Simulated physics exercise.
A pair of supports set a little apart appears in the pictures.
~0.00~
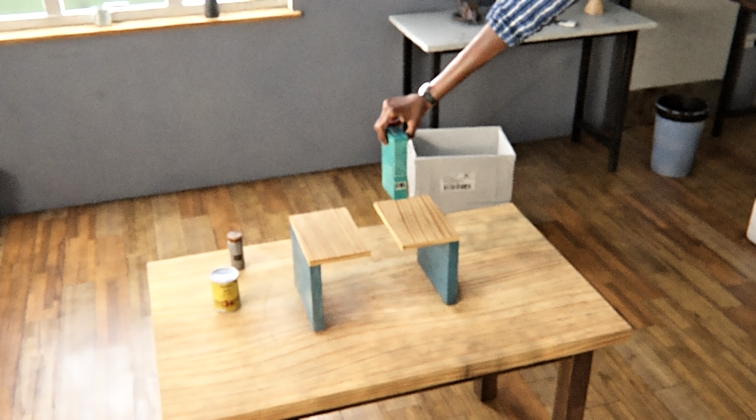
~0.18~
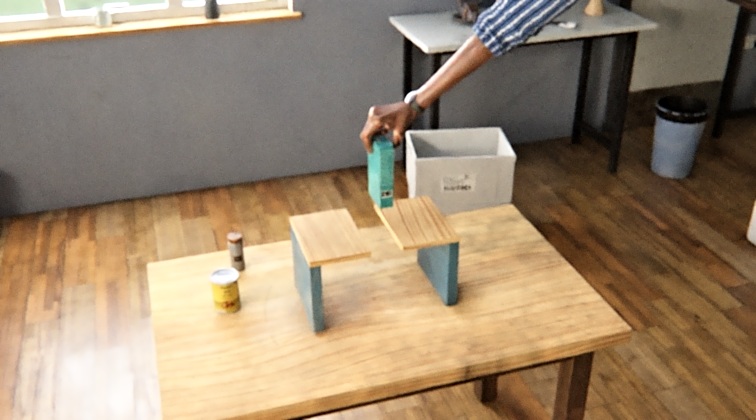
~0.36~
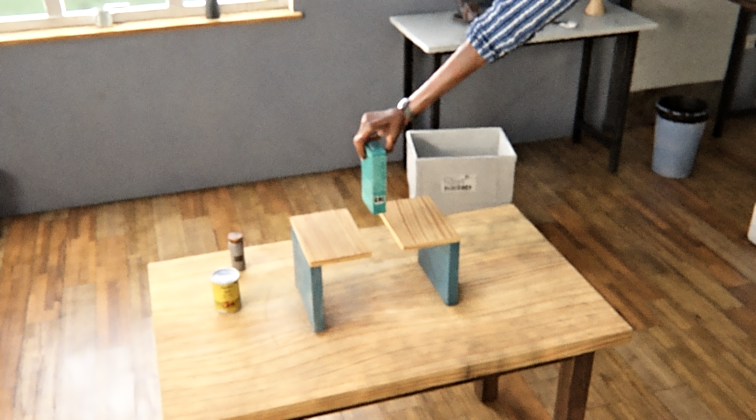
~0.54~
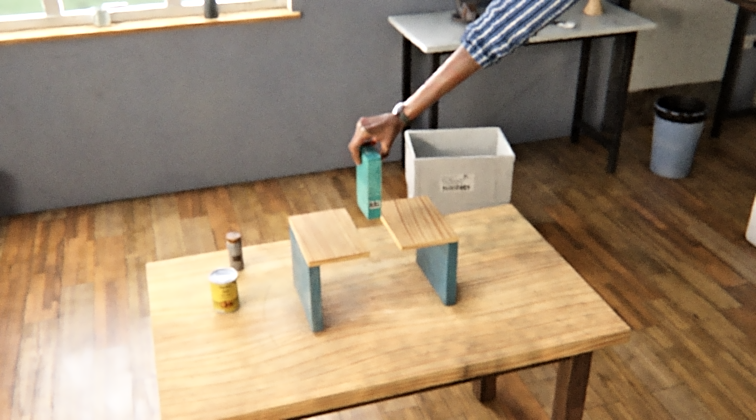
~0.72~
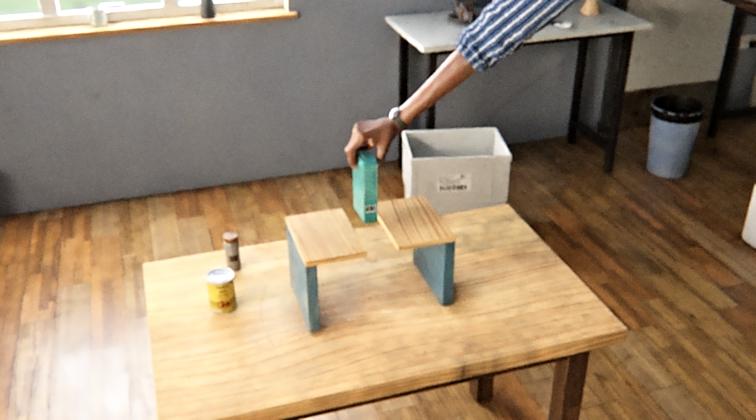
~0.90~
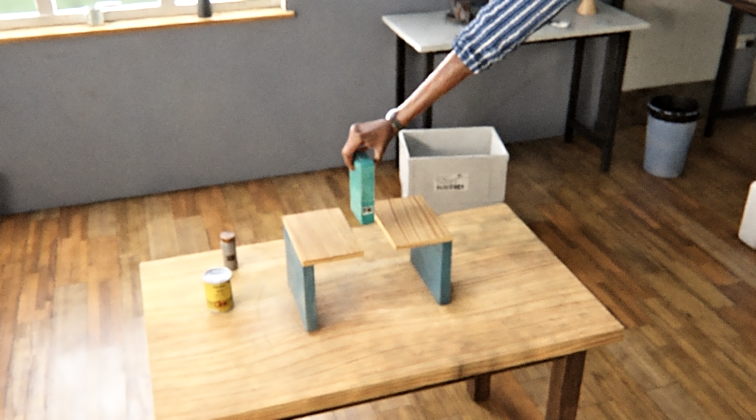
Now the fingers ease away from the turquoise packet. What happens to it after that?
It gets to the bottom.
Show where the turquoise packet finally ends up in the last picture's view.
It ends up near (363, 268).
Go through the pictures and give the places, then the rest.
Being brought over the gap; turquoise packet (395, 162); grey shaker (236, 251), in the first frame.
Being brought over the gap; turquoise packet (381, 170); grey shaker (236, 252), in the second frame.
Being brought over the gap; turquoise packet (374, 176); grey shaker (237, 252), in the third frame.
Being brought over the gap; turquoise packet (369, 181); grey shaker (235, 252), in the fourth frame.
Being brought over the gap; turquoise packet (365, 185); grey shaker (232, 252), in the fifth frame.
Held still over the gap; turquoise packet (362, 187); grey shaker (229, 252), in the sixth frame.
After 1.22 s, turquoise packet slid well along near (363, 264).
After 1.56 s, turquoise packet slid well along near (363, 268).
At rest (1.9 s), moved from the start, turquoise packet; the other 2 in place. Seen from the same camera at the end, turquoise packet near (363, 268). The packet goes down the gap.
